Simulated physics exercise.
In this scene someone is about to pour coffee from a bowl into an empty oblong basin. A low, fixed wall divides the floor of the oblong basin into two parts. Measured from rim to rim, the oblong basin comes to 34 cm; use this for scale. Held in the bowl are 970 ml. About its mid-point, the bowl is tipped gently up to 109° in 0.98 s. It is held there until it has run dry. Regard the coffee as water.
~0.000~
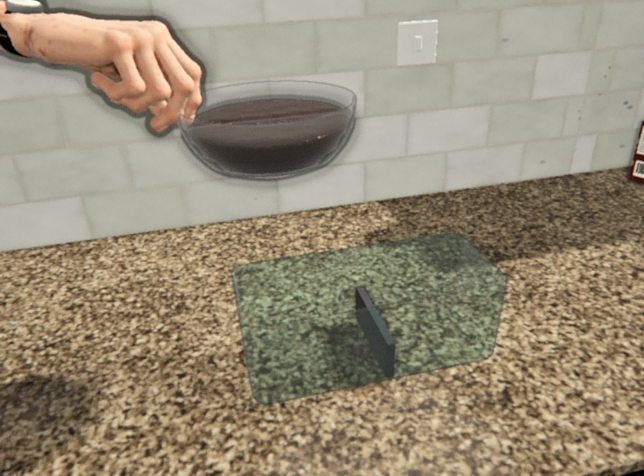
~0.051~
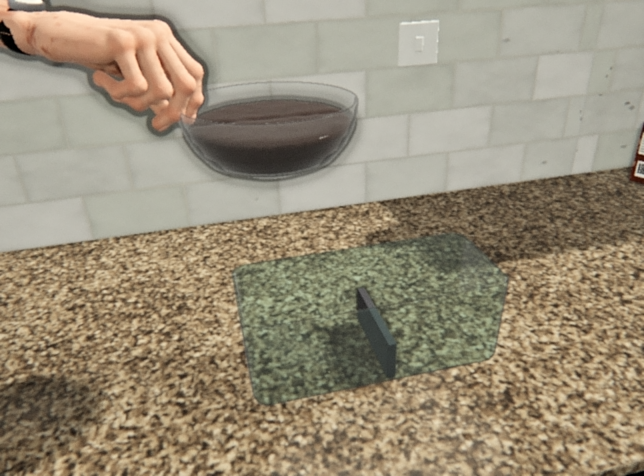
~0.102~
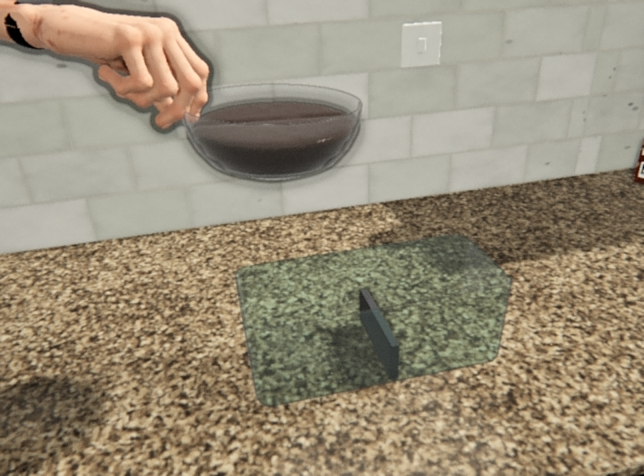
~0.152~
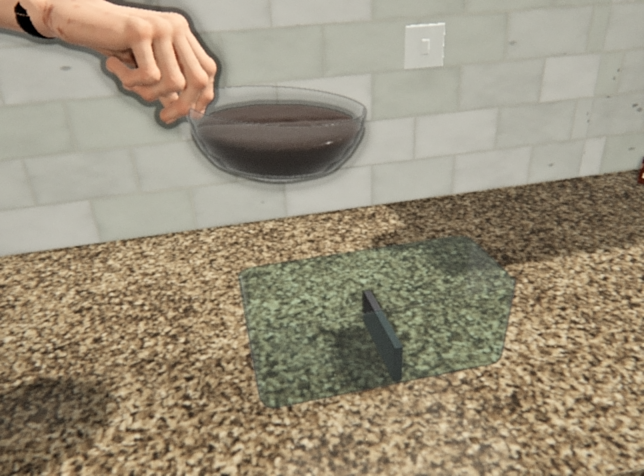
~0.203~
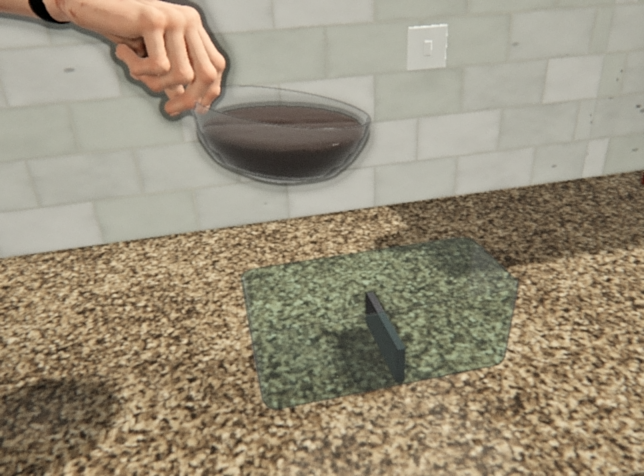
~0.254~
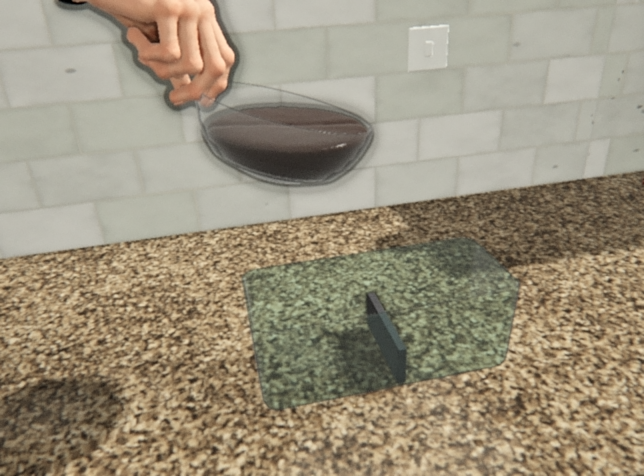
To begin with, a hand at the left holds a clear glass bowl of dark coffee level above an empty, green-tinted oblong basin with an upright dark wall inside, on a speckled counter. The hand then rises slightly and tilts the bowl gently to the right, while the basin stays empty.
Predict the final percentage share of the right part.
Right part: About 70 %.
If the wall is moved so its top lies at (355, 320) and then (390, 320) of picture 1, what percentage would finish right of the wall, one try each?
80 then 55 %.
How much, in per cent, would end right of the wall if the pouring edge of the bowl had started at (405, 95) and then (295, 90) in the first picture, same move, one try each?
85 per cent first, 30 per cent second.
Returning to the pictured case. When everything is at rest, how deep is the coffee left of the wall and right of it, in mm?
Roughly 10 mm on the left side and 32 mm on the right side.
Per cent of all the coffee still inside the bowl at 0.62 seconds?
24 %.
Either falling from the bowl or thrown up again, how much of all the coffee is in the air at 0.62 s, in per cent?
56 %.
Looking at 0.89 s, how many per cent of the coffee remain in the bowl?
0 in a hundred, give or take.
After 0.62 s the tilt is 77° and 25 per cent is still to pour, 0 is left of the wall and 20 right of it.
After 0.89 s the tilt is 107° and 0 per cent is still to pour, 20 is left of the wall and 70 right of it.
After 1.17 s the tilt is 109° and 0 per cent is still to pour, 27 is left of the wall and 70 right of it.
After 1.48 s the tilt is 109° and 0 per cent is still to pour, 27 is left of the wall and 70 right of it.
In the end 27 per cent lies left of the wall, 70 right of it and 3 outside.
